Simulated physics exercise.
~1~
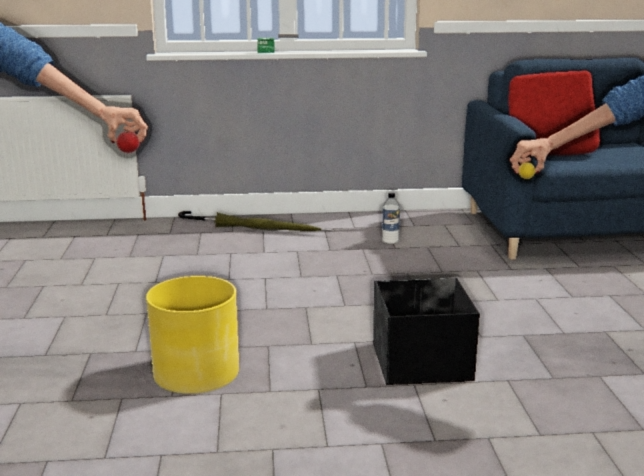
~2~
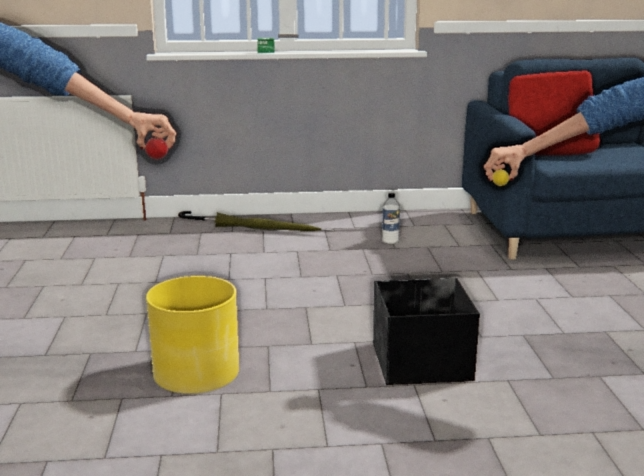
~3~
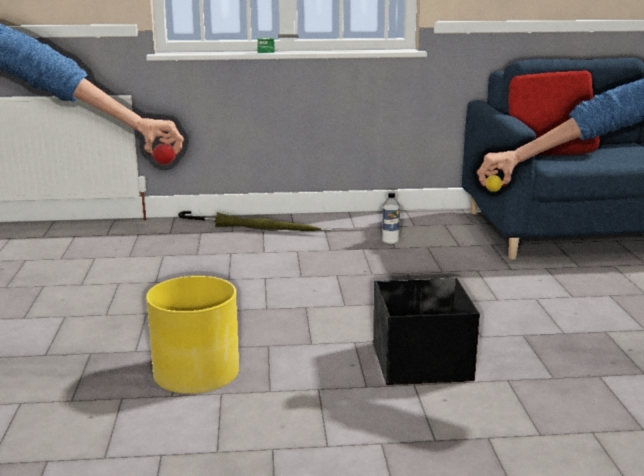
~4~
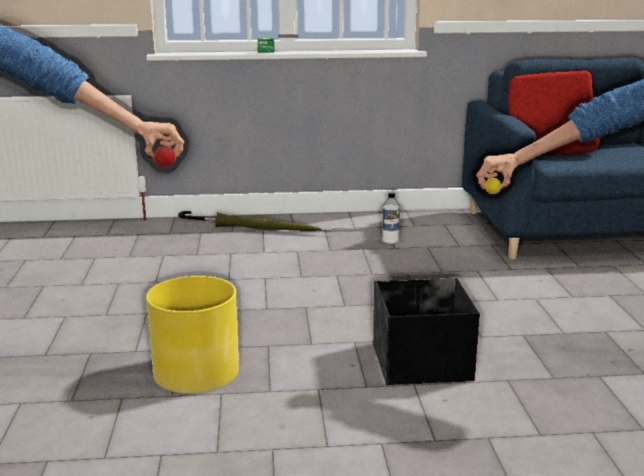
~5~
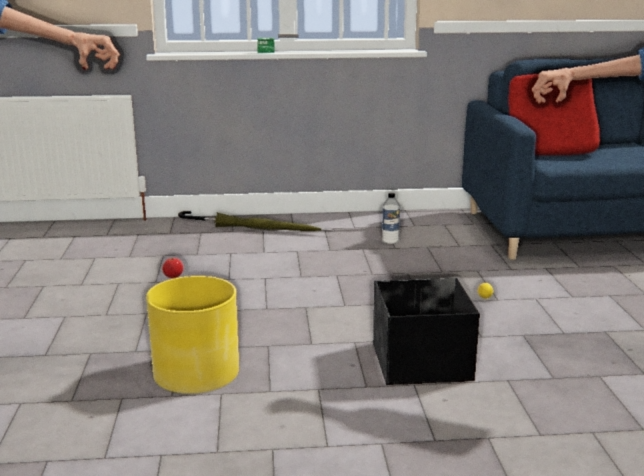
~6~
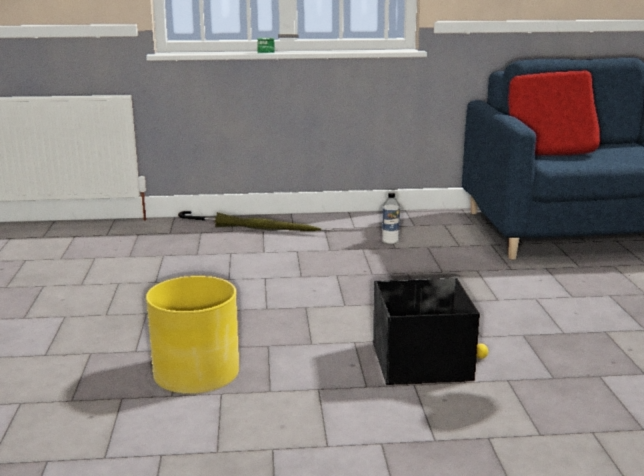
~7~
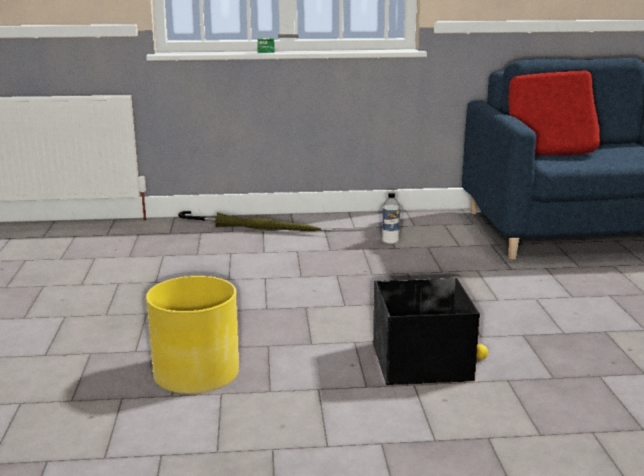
At the start, a hand on the left holds a red tomato and a hand on the right holds a lemon, above a paved floor with a yellow bucket and a black square container. The hands move inward, the tomato going right and the lemon left, then dip slightly and hold still. Both hands let go and draw back as the tomato and lemon fall. The tomato drops into the yellow bucket and is lost from view. The lemon misses the black container and comes to rest on the floor beside its right side.
